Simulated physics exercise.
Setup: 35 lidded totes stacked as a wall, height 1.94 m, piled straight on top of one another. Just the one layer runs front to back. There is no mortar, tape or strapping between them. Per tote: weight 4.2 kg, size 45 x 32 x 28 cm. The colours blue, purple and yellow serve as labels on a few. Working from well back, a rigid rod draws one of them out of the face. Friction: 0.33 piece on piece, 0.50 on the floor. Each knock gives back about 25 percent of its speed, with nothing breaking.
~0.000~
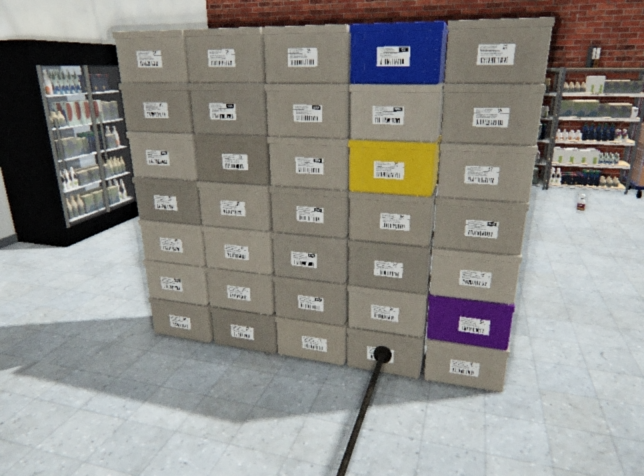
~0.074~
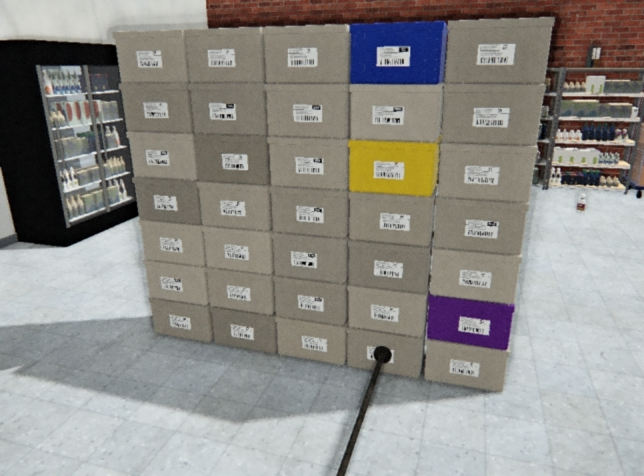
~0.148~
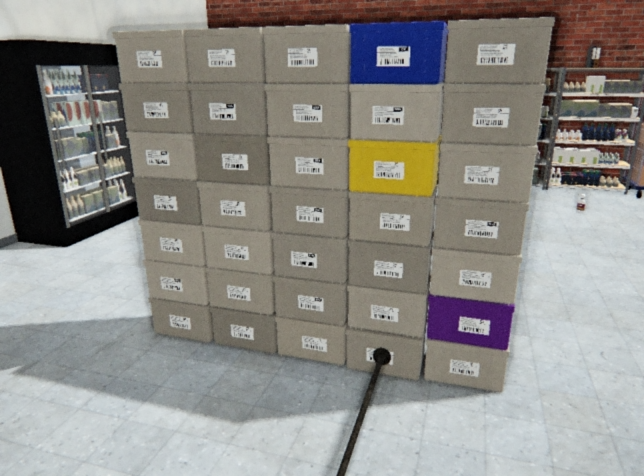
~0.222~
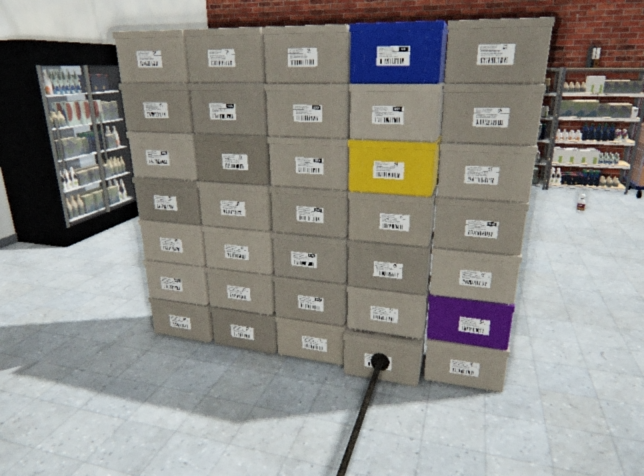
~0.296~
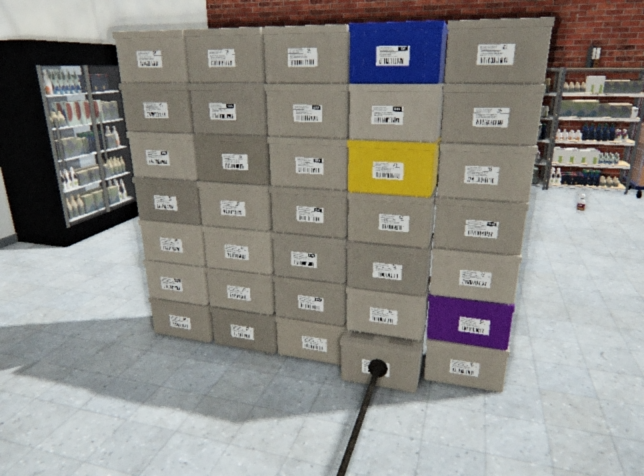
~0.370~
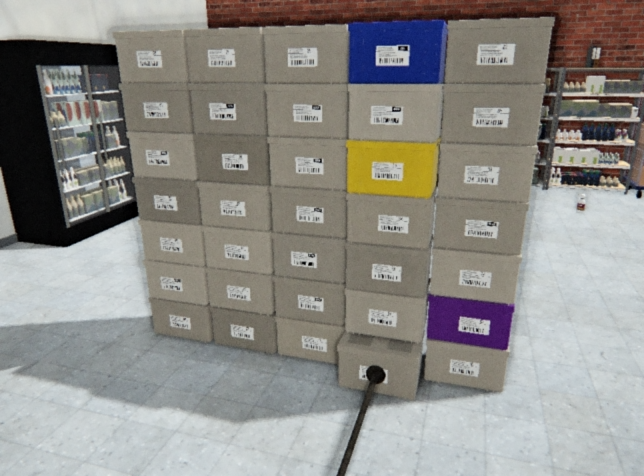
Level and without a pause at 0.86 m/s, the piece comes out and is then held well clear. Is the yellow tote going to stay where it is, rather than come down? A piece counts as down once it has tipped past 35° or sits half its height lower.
No, it ends up down.
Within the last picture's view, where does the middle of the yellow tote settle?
Roughly at (411, 280).
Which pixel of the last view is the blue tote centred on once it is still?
Last frame, centre at roughly (353, 216).
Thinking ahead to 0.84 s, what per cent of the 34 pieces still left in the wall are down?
0 per cent at that moment.
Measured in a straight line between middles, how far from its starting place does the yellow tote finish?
Net straight-line distance: Approx. 145 cm.
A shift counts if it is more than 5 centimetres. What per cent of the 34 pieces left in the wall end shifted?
Result: 20 per cent.
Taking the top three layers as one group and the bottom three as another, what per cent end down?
For the top it's 20 in a hundred, for the bottom 10 in a hundred.
After 0.84 s, none of the 34 other totes down, 6 disturbed; yellow tote leaning 13°, 9 cm lower; blue tote leaning 13°, 9 cm lower.
After 1.32 s, 6 of the 34 other totes down; yellow tote leaning 36°, 44 cm lower; blue tote leaning 29°, 39 cm lower.
After 1.96 s, 6 of the 34 other totes down; yellow tote upside down; blue tote leaning 24°, 1.36 m lower.
At rest (3.1 s), 6 of the 34 other totes down; yellow tote upside down; blue tote on its side; purple tote unmoved. As the last picture would show them, middles, yellow tote near (411, 280), blue tote near (353, 216).
